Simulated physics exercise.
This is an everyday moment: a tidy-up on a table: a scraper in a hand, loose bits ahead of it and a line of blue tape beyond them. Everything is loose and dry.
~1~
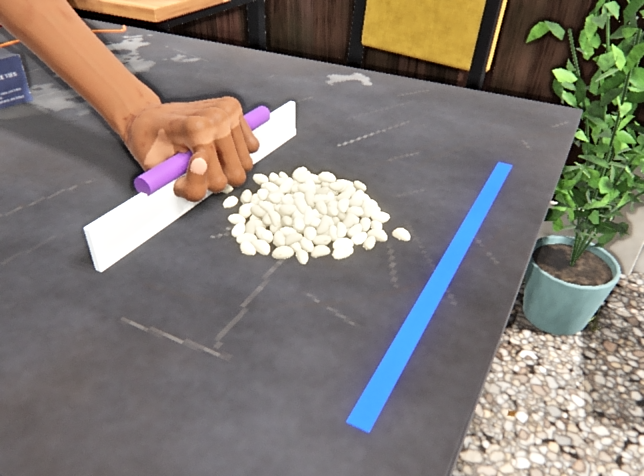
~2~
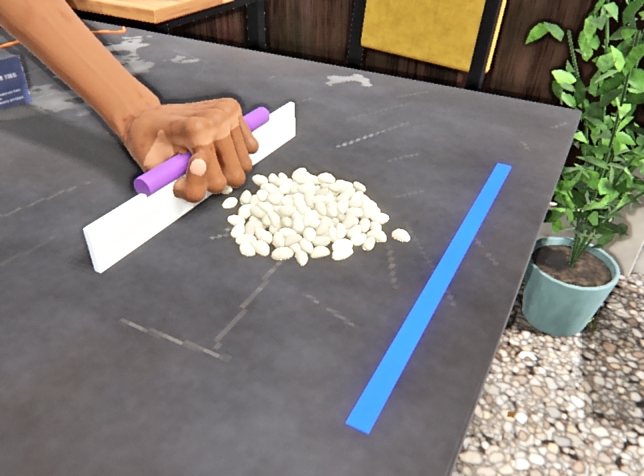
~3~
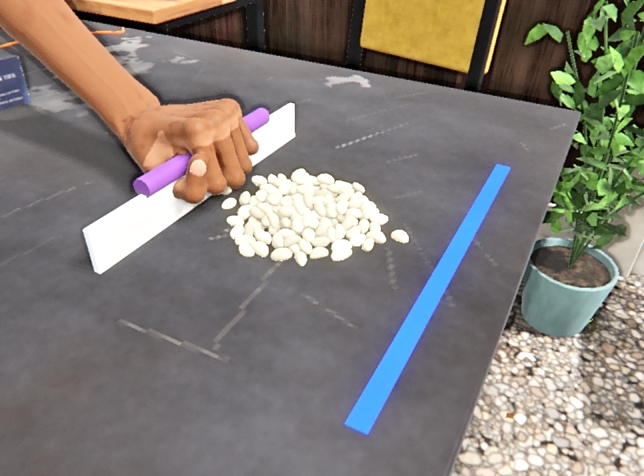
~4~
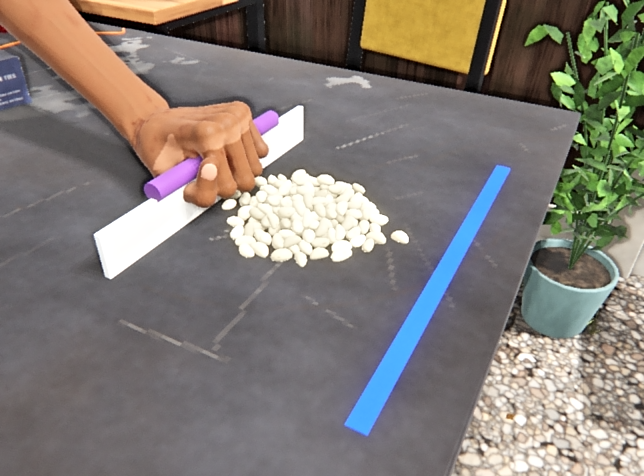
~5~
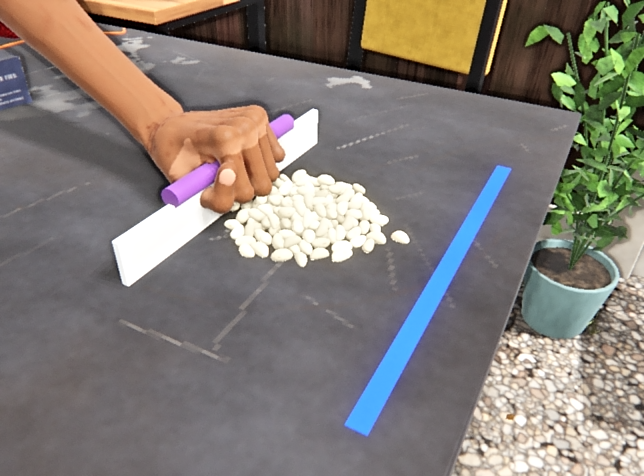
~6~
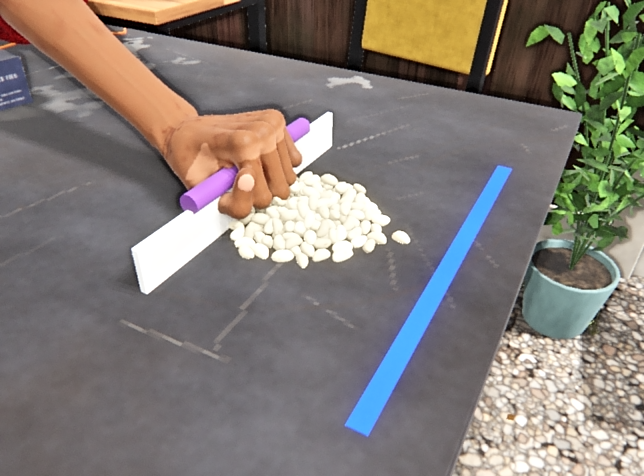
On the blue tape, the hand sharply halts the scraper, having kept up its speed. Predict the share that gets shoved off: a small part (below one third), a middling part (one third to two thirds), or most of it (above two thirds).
It will be a middling part, one third to two thirds.
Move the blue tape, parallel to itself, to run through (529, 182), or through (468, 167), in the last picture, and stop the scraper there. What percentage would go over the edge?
About 80 per cent, then 10 per cent.
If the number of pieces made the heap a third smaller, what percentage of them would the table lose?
It should be about 30 percent.
Soon, scraper still moving, near (355, 195); heap all on the table, its front near (472, 251).
A while on, scraper stopped at the blue tape; heap about a third over the edge.
Towards the end, scraper stopped at the blue tape; heap about half over the edge.
Finally, scraper stopped at the blue tape; heap about half over the edge.
